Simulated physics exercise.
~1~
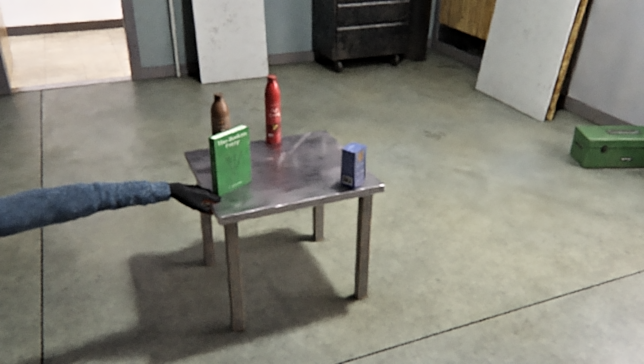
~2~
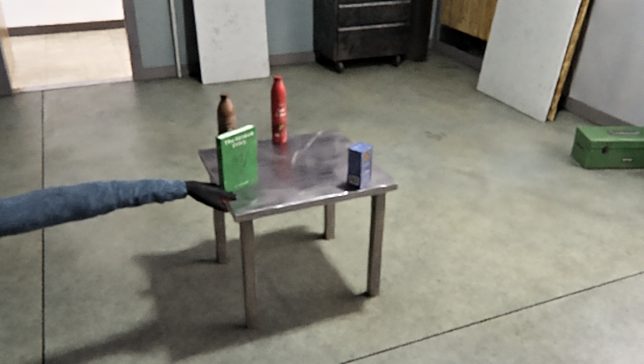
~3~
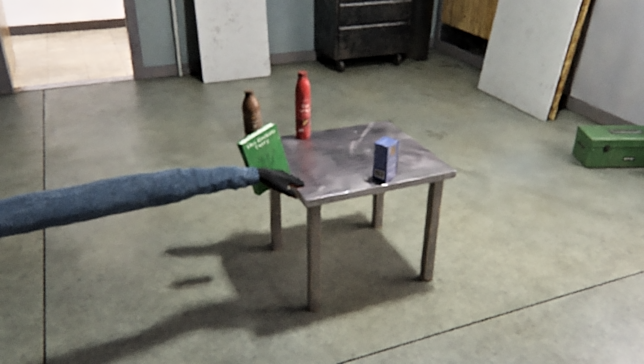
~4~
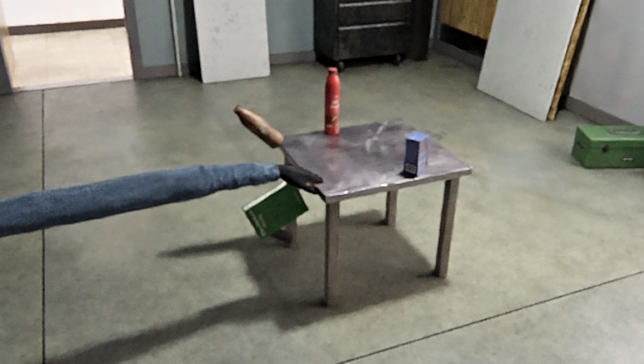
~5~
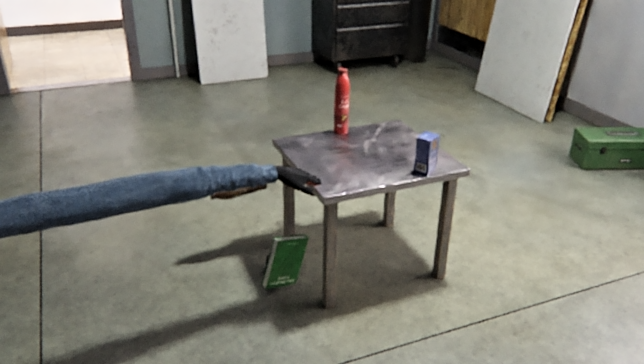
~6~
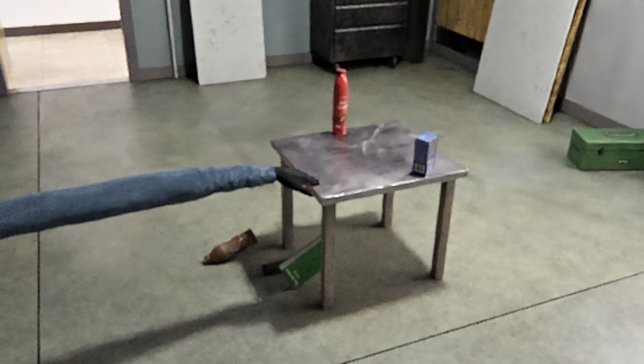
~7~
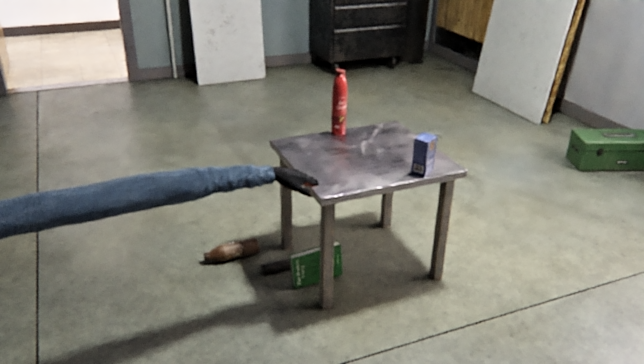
In a workshop, an arm shoves a table right, and a book and bottle fall off.
